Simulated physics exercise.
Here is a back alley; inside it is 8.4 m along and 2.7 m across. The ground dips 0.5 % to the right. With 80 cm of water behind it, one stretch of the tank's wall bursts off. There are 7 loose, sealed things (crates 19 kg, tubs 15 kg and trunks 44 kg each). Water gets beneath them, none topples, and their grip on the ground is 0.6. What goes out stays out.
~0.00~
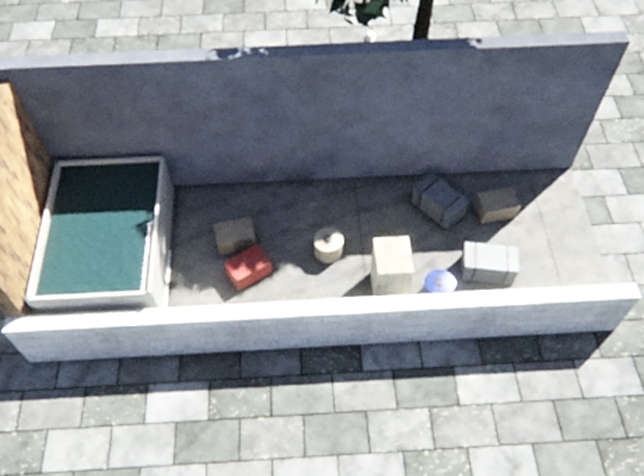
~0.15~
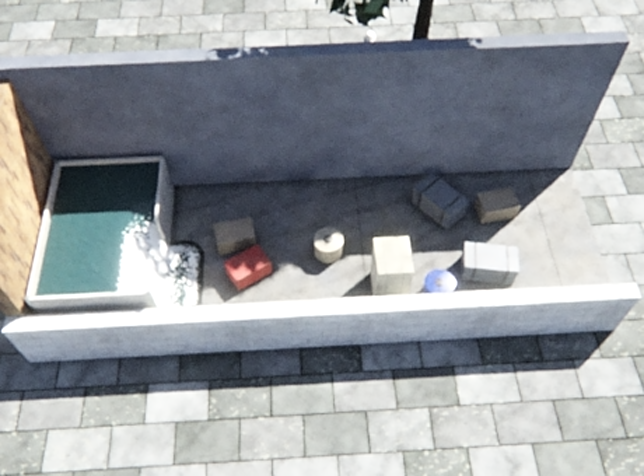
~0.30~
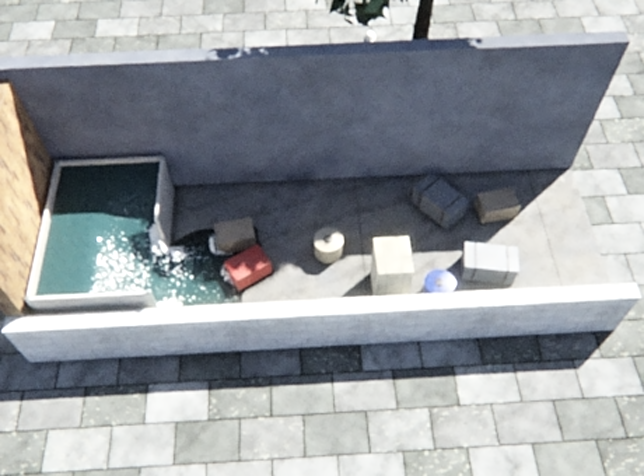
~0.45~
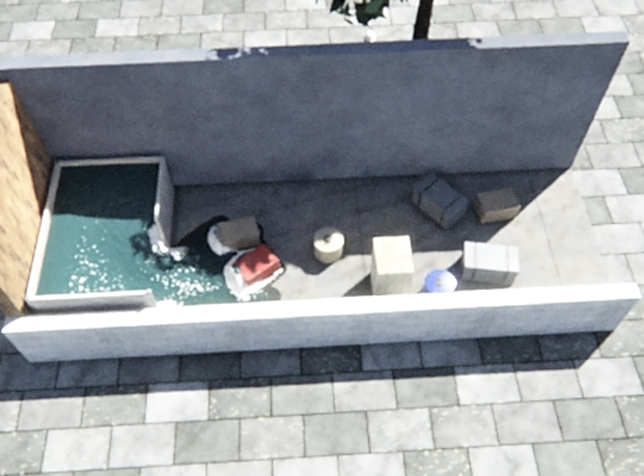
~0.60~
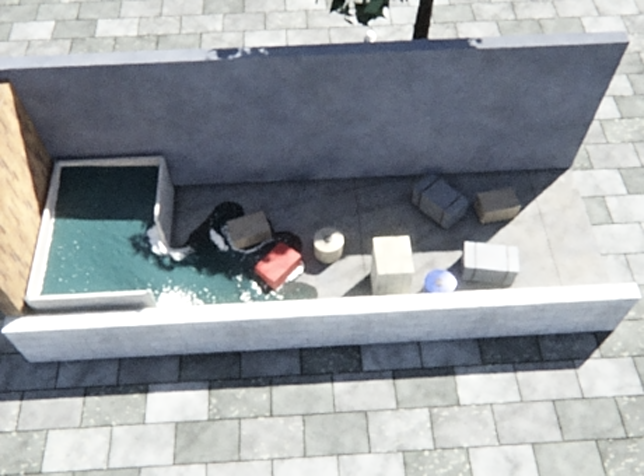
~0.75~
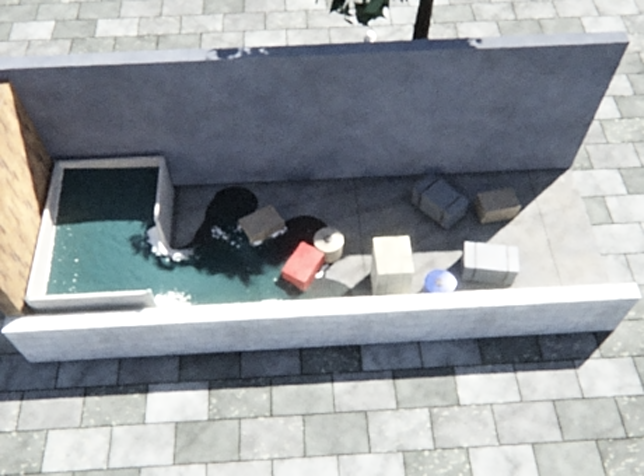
Water bursting from a tank at left, spreading across a walled alley floor and pushing a red crate and a brown one rightward.
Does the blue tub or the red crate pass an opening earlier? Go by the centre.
The red one.
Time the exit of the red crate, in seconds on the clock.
Near 4.0 s.
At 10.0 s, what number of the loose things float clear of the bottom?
I count 0.
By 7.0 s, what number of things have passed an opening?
By then 5.
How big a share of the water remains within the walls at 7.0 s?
About 60 per cent.
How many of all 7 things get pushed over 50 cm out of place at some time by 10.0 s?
I count 6.
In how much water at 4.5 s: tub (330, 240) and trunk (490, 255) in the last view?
About 8 and 6 cm.
After 2.0 s the blue tub is near (448, 262), 0.4 m from its start, aground; the red crate is near (362, 242), 1.8 m from its start, afloat; 0 of 7 are out; 2 afloat.
After 4.5 s the blue tub is near (440, 245), 0.7 m from its start, aground; the red crate has gone out (at 3.8 s); 3 of 7 are out; 0 afloat.
After 7.0 s the blue tub is near (440, 245), 0.7 m from its start, aground; the red crate has gone out (at 3.8 s); 5 of 7 are out; 0 afloat.
After 10.0 s the blue tub is near (440, 245), 0.7 m from its start, aground; the red crate has gone out (at 3.8 s); 5 of 7 are out; 0 afloat.
